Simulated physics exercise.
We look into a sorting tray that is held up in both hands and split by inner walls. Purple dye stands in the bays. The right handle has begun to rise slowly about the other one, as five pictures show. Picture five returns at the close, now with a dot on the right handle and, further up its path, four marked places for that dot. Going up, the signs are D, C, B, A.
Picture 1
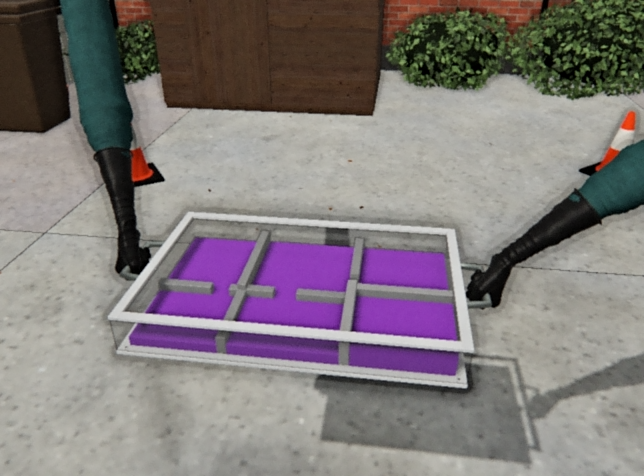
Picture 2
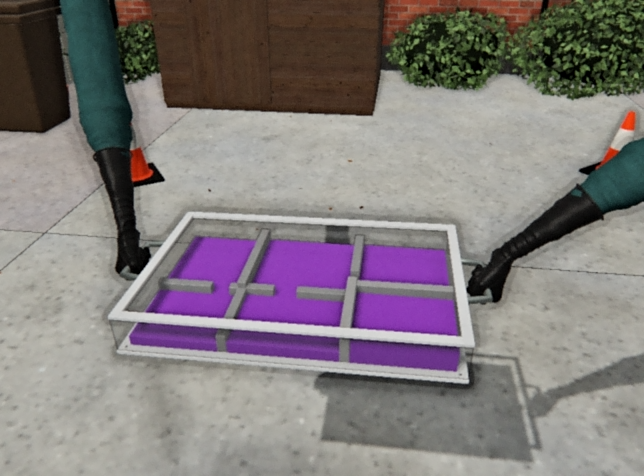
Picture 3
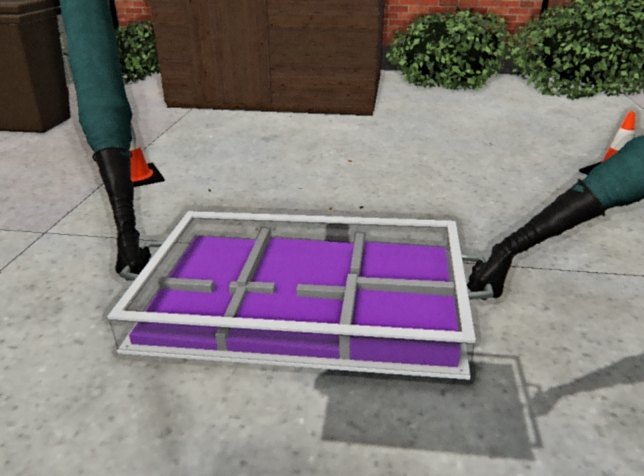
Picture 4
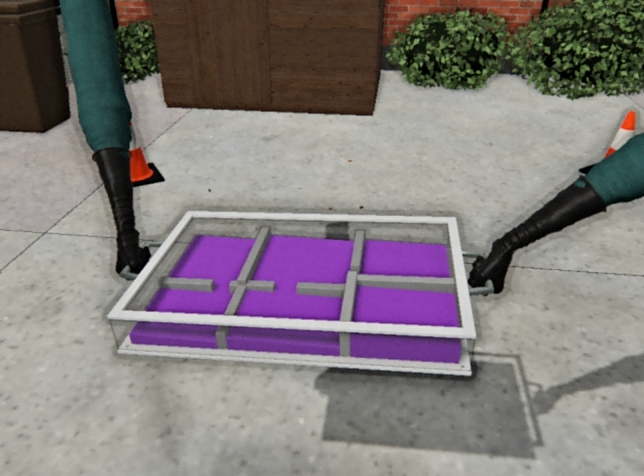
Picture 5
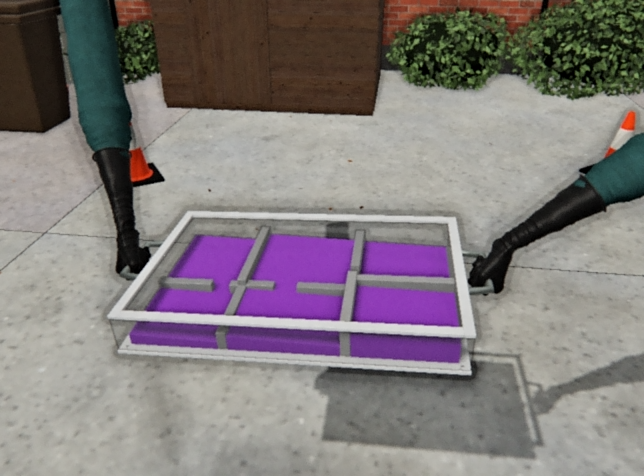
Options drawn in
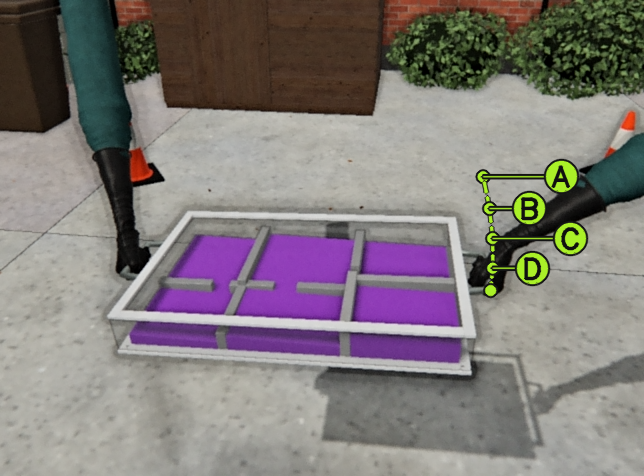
Two arms in teal sleeves and black gloves hold a clear, white-edged tray above sunlit grey pavement, seen from above at an angle. Purple dye lies between the tray's grey inner walls, with brown boxes, green bushes, brick and orange cones behind. The right hand rises very slightly, tilting the tray faintly down to the left, while the dye barely changes and the view stays still.
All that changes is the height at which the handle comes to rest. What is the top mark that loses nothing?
B will do.
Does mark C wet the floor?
No.
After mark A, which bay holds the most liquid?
That is the back left bay.
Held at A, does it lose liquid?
Yes, it does.
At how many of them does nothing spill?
Three of them.
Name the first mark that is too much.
That would be A.
In lime, A at (483, 176); B at (489, 208); C at (492, 238); D at (492, 268).
Choosing A, about 9 % goes over the rim.
Choosing B, nothing spills; the back left bay holds the most.
Choosing C, nothing spills; the back left bay holds the most.
Choosing D, nothing spills; the front right bay holds the most.
